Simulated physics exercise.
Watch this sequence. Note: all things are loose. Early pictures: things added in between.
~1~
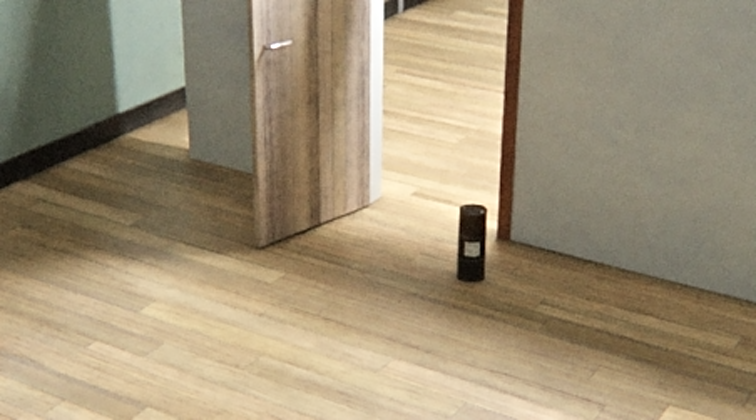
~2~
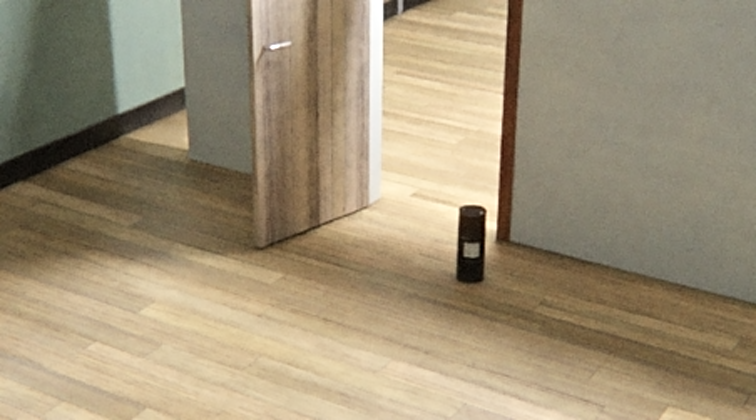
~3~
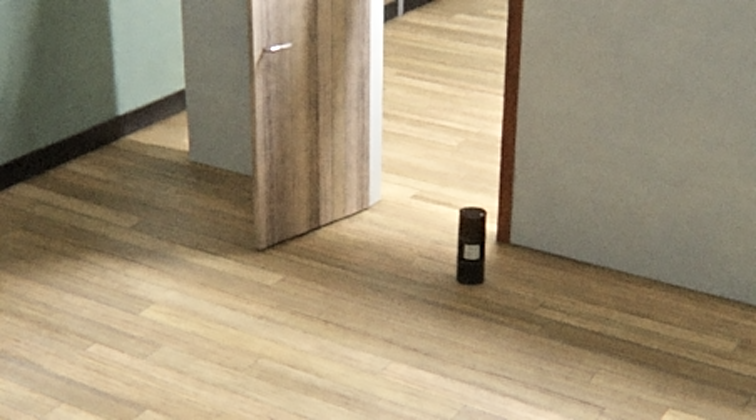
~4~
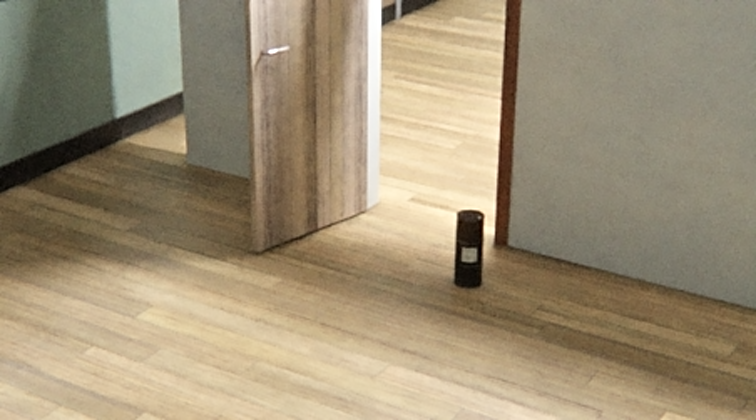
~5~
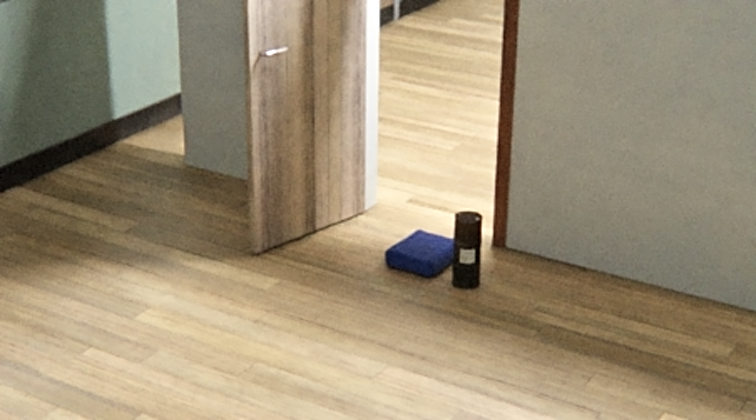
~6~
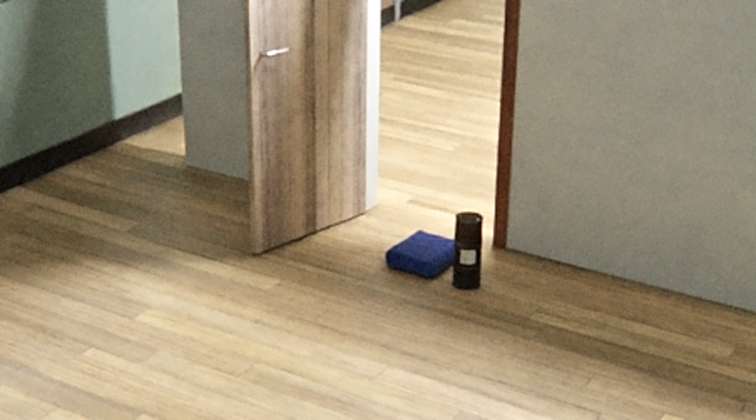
The footage shows a black canister standing still on a wooden floor beside a wide-open door. A blue cushion-like item then appears just left of the canister, between it and the door, and nothing else visibly changes.
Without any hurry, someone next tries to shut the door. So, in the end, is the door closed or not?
The door is held back.
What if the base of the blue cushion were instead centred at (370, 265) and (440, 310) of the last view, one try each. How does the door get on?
Held up, then Swings all the way.
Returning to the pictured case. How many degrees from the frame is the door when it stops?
Some 25°.
Then, 0.80 s past the last view, open by 75°.
Then, 1.30 s past the last view, open by 43°; blue cushion displaced a little near (444, 251).
Then, 1.50 s past the last view, open by 30°; blue cushion displaced about its own width near (470, 247).
Finally, open by 27°; moved from the start, blue cushion; black canister still in place. Final places as the last picture's camera would see them, blue cushion near (475, 247).
